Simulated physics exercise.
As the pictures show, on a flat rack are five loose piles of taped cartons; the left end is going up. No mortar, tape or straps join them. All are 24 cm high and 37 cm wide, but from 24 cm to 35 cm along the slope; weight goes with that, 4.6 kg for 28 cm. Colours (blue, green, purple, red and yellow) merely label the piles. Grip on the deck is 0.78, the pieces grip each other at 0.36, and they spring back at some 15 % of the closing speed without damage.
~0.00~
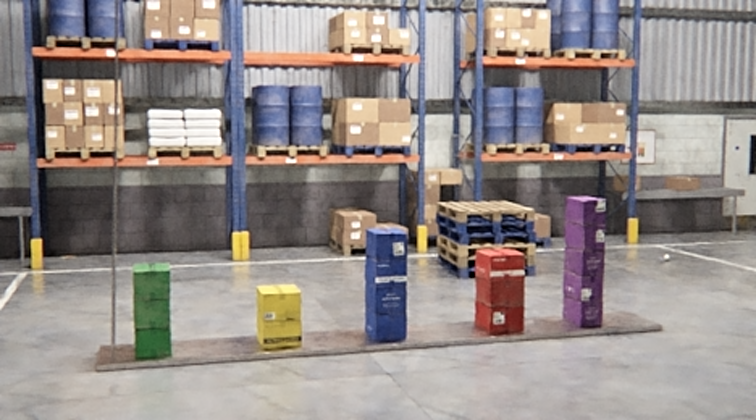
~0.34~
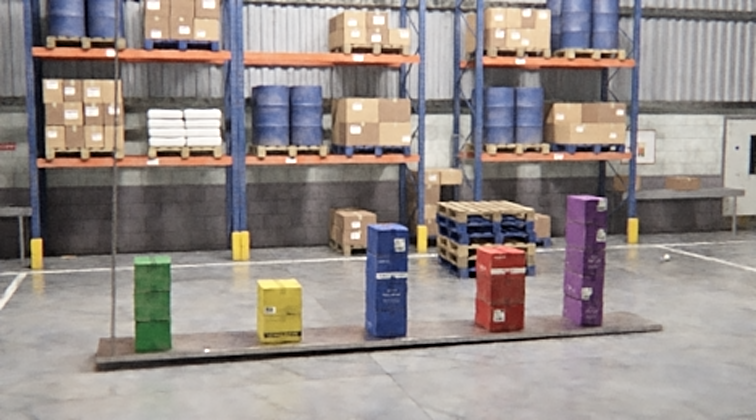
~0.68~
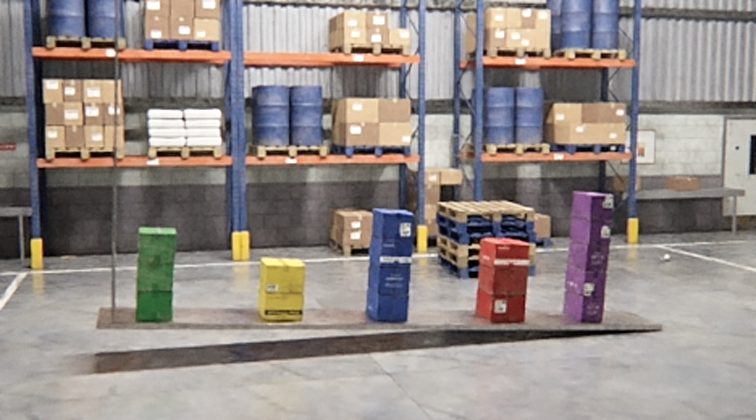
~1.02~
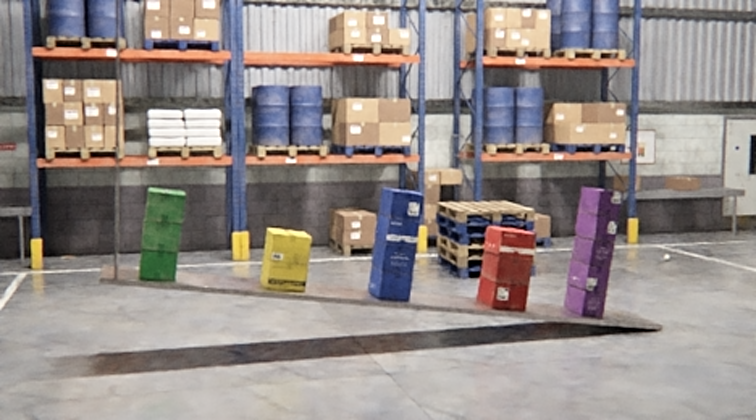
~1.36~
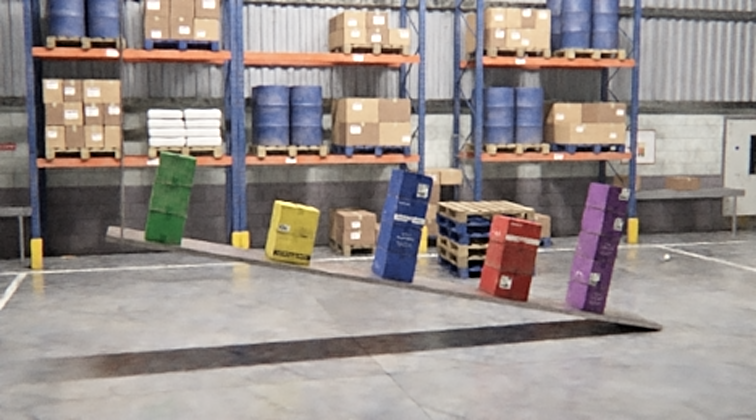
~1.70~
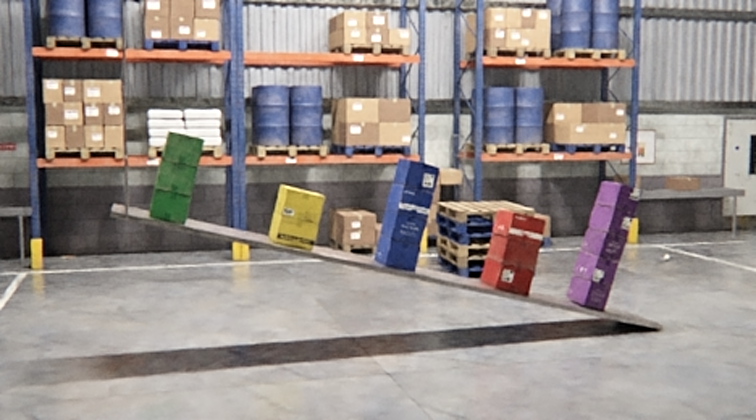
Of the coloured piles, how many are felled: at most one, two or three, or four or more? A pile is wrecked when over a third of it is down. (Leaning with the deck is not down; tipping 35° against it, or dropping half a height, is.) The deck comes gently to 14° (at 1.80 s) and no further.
It takes no more than one of them.
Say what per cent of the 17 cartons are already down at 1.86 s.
0 per cent by then.
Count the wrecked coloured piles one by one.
The count is 1.
By 1.86 s, slope 14°; none of the 17 cartons down, 5 disturbed; top purple carton tilted 9°.
By 2.10 s, slope 14°; none of the 17 cartons down, 5 disturbed; top purple carton tilted 24°.
By 2.30 s, slope 14°; 5 of the 17 cartons down; top purple carton tilted 49°, 30 cm lower.
By 2.44 s, slope 14°; 5 of the 17 cartons down; top purple carton on its side.
When it is over (2.9 s), slope 14°; 5 of the 17 cartons down; top purple carton on its side; top blue carton unmoved. Wrecked, purple. In pixels of the last frame, middles, top purple carton near (708, 307), top blue carton near (417, 175).
